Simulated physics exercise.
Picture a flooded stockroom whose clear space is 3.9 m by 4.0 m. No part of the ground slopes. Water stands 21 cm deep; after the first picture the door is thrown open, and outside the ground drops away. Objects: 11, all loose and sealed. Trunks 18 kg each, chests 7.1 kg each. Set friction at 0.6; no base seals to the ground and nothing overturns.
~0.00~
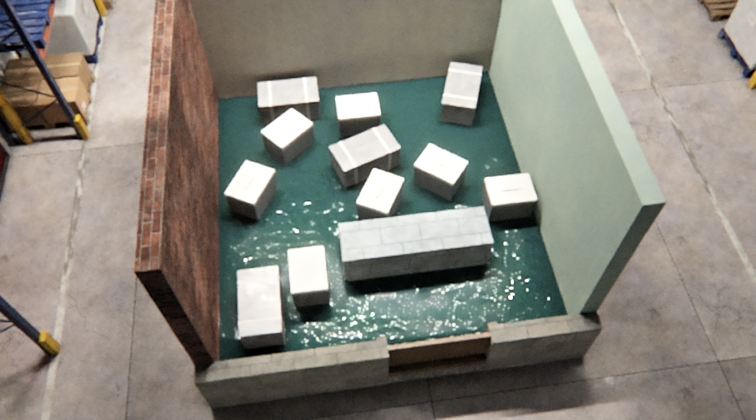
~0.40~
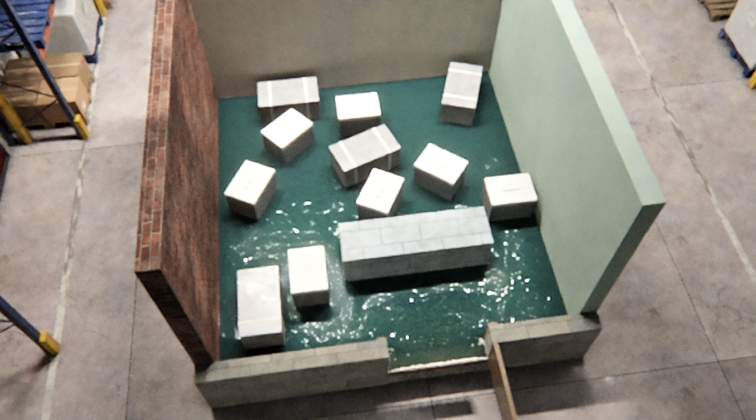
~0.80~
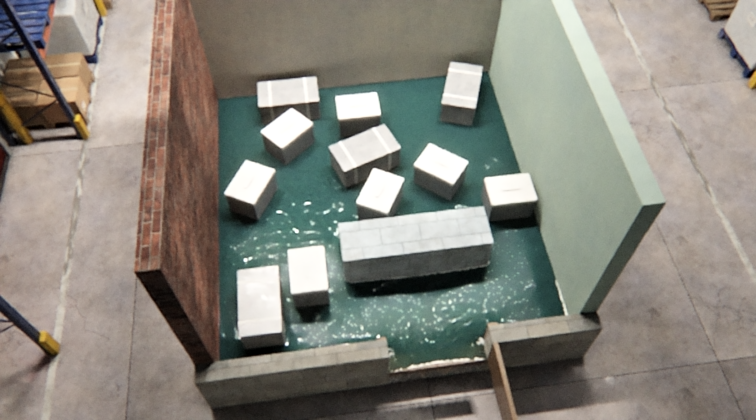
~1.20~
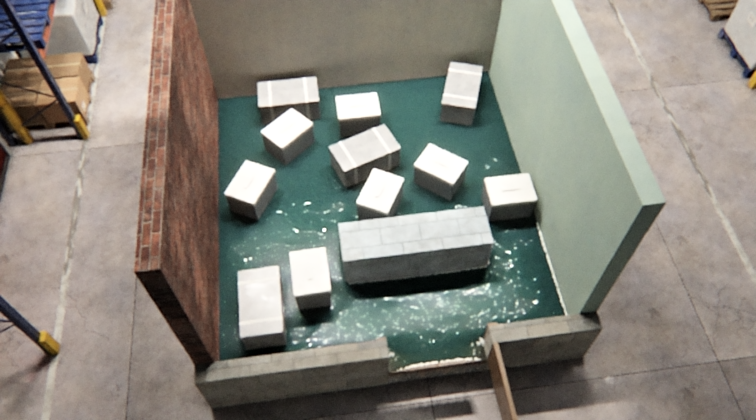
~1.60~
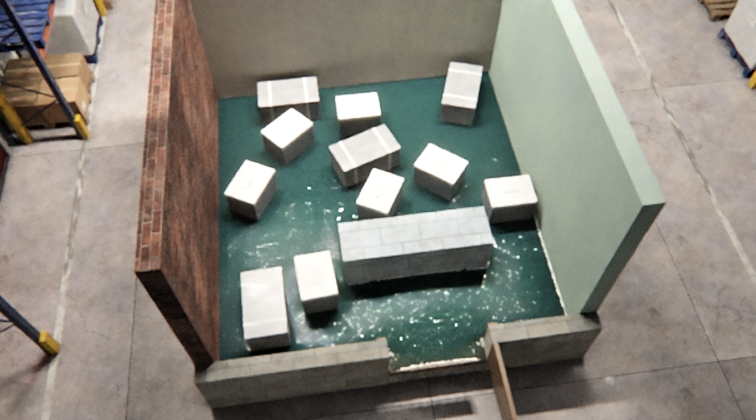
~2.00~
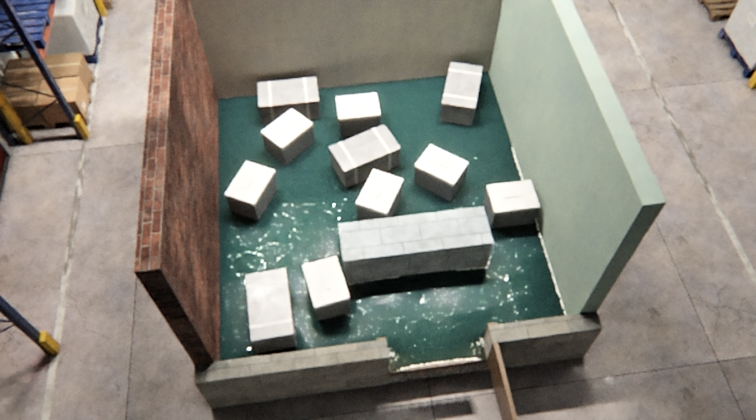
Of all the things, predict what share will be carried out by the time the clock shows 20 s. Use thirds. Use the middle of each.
One to two thirds.
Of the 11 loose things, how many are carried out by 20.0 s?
My count is 5.
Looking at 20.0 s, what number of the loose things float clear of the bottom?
At that time the total is 6.
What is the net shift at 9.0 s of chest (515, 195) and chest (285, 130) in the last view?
Log: Item 1 washed out, item 2 40 cm.
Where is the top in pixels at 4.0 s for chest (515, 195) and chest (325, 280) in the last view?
Roughly (532, 262), then roughly (419, 313).
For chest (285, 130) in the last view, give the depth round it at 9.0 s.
15 cm.
After 4.0 s 0 of 11 are out; 11 afloat.
After 9.0 s 2 of 11 are out; 9 afloat.
After 16.0 s 4 of 11 are out; 7 afloat.
After 20.0 s 5 of 11 are out; 6 afloat.
